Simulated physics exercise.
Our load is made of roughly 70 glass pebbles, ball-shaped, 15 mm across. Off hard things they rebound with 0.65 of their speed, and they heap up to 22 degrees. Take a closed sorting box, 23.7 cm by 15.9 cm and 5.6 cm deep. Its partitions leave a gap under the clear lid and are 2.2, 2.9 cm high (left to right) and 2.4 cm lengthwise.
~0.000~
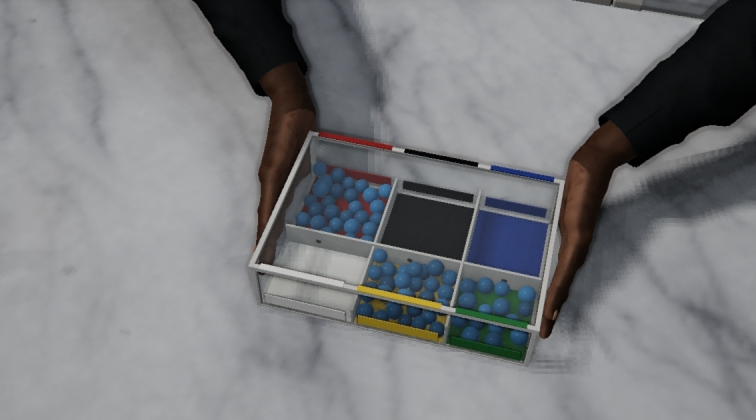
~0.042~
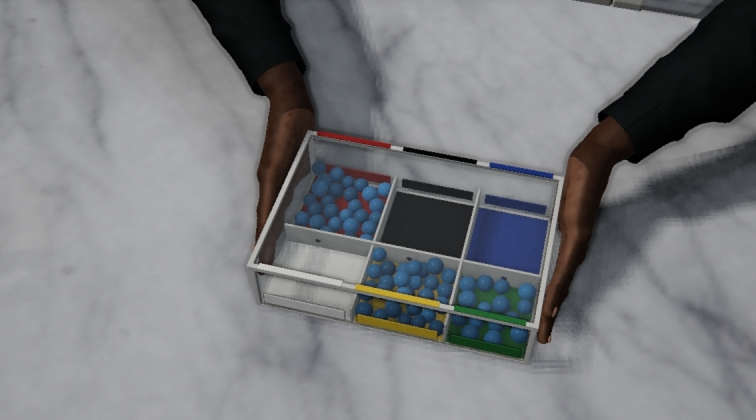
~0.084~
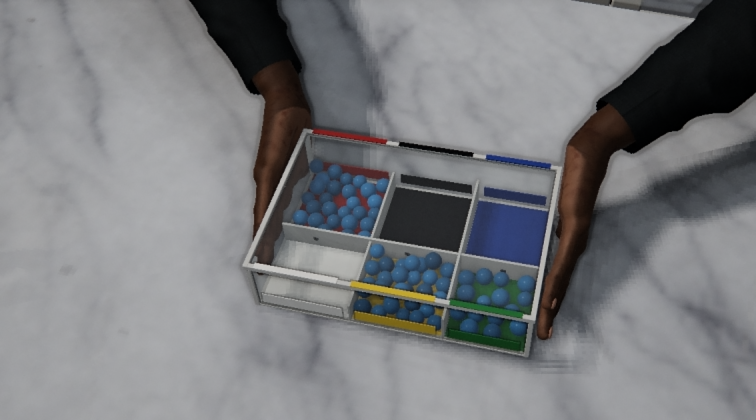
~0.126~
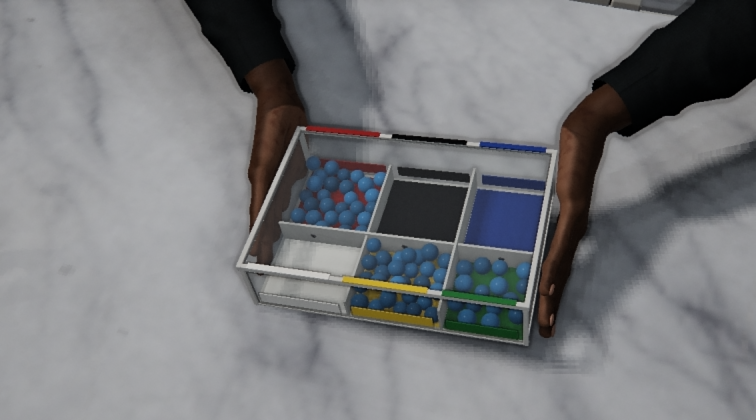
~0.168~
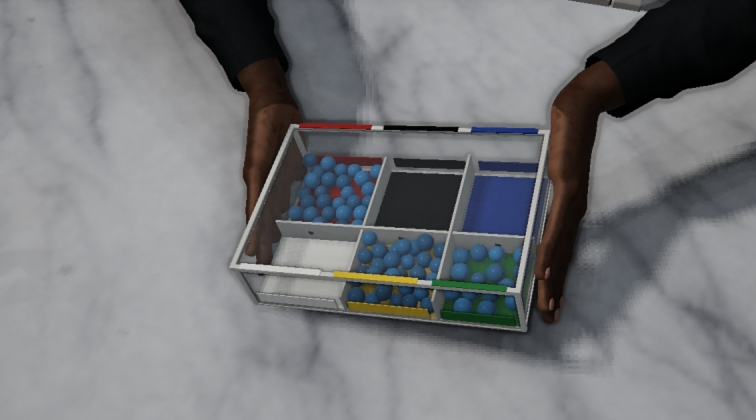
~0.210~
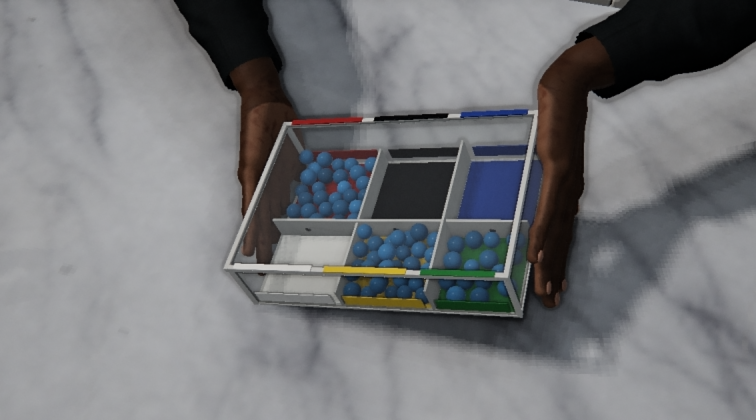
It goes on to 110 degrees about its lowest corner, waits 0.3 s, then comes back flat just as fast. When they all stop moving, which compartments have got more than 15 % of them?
Once they stop: Red has, blue has not, green has not, yellow has not, white has, black has not.
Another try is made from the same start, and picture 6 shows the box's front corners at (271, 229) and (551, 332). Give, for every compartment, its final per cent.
It comes out as red at 0 percent, blue at 45 percent, green at 55 percent, yellow at 0 percent, white at 0 percent and black at 0 percent.
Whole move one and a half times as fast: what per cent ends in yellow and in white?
The yellow compartment would end with 0 per cent and the white compartment with 65 per cent.
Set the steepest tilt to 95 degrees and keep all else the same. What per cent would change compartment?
Some 70 per cent.
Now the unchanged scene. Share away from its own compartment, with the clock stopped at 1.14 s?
Estimate: Some 60 %.
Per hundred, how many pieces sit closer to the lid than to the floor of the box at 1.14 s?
Something like 70 percent of the pieces.
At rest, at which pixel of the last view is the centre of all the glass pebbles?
Somewhere around (314, 259) in the final frame.
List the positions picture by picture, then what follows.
In the first frame, box tilt 0 degrees, front corners at (255, 265) and (535, 328); red 40 %, green 20 %, yellow 40 %.
In the second frame, box tilt 1 degrees, front corners at (253, 265) and (534, 325).
In the third frame, box tilt 4 degrees, front corners at (249, 265) and (531, 317), lowest corner left front.
In the fourth frame, box tilt 8 degrees, front corners at (243, 265) and (525, 304), lowest corner left front.
In the fifth frame, box tilt 14 degrees, front corners at (236, 266) and (516, 290), lowest corner left front.
In the sixth frame, box tilt 19 degrees, front corners at (230, 266) and (504, 275), lowest corner left front; red 40 %, green 20 %, yellow 40 %. Its pace works out near 125 degrees a second.
After 1.14 s, tilt 110 degrees; red 35 %, green 5 %, yellow 10 %, white 50 %.
After 1.75 s, tilt 58 degrees; red 35 %, white 65 %.
After 2.42 s, tilt 0 degrees; red 35 %, white 65 %.
In the end, at 3.2 s, red 35 %, blue 0 %, green 0 %, yellow 0 %, white 65 %, black 0 %.
